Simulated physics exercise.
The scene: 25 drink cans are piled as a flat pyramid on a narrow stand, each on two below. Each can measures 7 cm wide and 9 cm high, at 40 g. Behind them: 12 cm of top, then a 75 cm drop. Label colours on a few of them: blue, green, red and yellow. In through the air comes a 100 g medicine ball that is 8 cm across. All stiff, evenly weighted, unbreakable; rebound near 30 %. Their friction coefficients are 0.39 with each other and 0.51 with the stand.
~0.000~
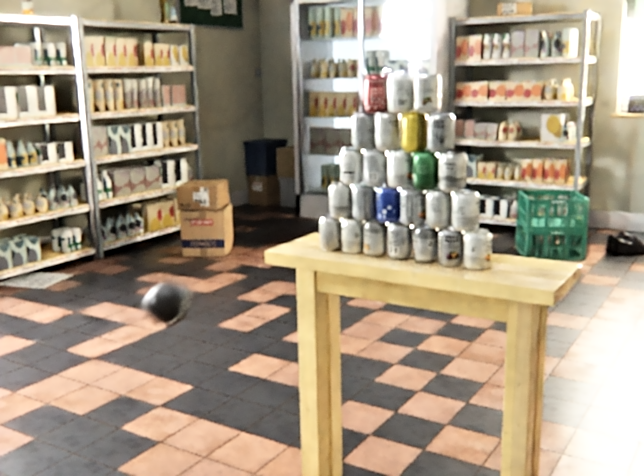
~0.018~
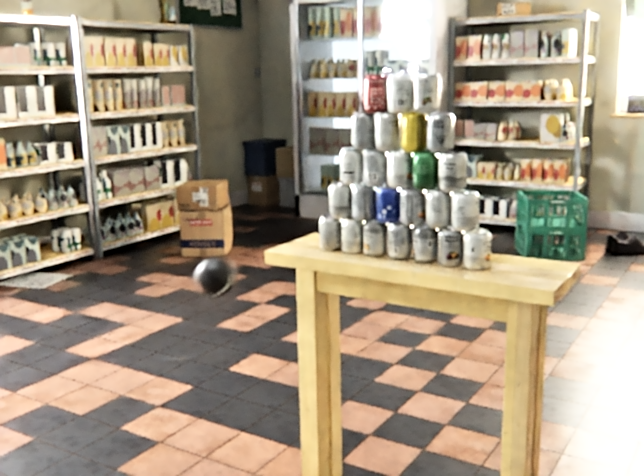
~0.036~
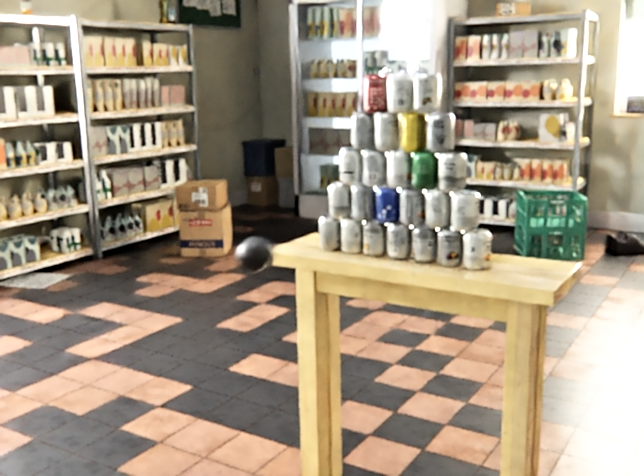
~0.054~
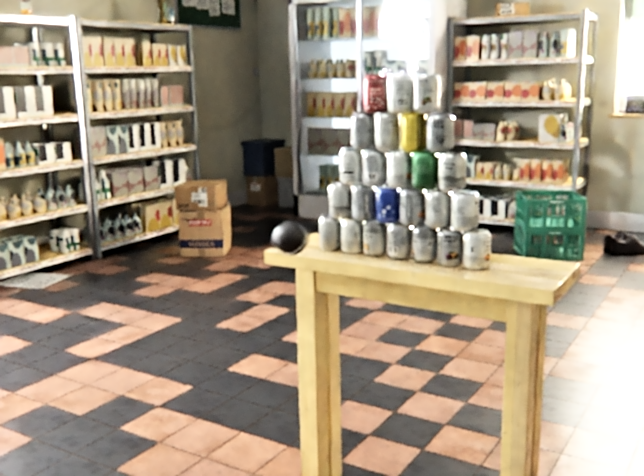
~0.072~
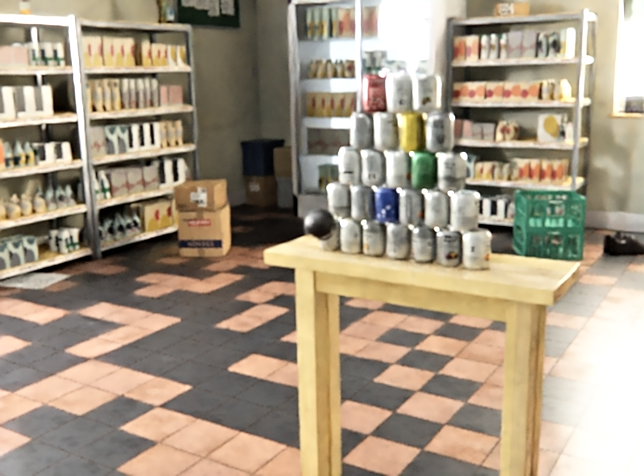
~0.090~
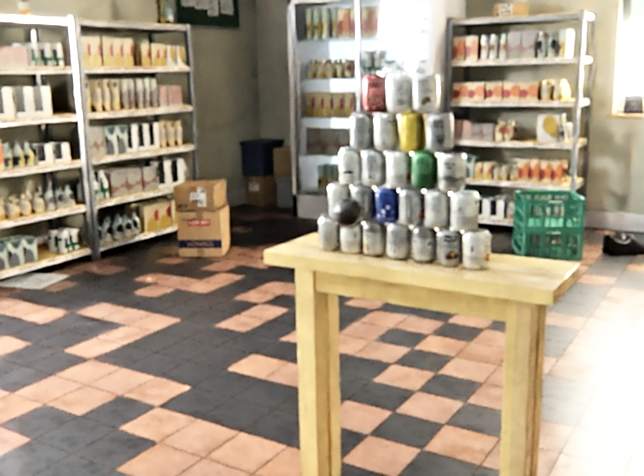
A pyramid of drink cans stands undisturbed on a wooden table as a dark ball flies rightward to it.
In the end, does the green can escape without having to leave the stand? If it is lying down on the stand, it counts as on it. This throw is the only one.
Yes.
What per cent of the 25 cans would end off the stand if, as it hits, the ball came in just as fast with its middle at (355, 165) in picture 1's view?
It would then come to 20 per cent.
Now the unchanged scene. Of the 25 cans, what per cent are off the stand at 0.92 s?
By then 20 per cent.
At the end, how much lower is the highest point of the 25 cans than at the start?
By about 0 cm, start to end.
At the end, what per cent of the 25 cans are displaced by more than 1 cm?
Shifted share: 45 %.
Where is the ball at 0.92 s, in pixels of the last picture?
(588, 296) or so.
After 0.40 s, ball still moving; 2 of the 25 cans off the stand; green can unmoved; red can leaning 37°, 46 mm lower.
After 0.92 s, ball still moving; 5 of the 25 cans off the stand; green can unmoved; red can on its side.
After 1.86 s, ball still moving; 7 of the 25 cans off the stand; green can unmoved; red can upside down.
By the end (2.5 s), ball rolling away; 8 of the 25 cans off the stand; green can unmoved; red can on its side; blue can on its side. As the last picture would show them, middles, green can near (425, 170), red can near (204, 445).
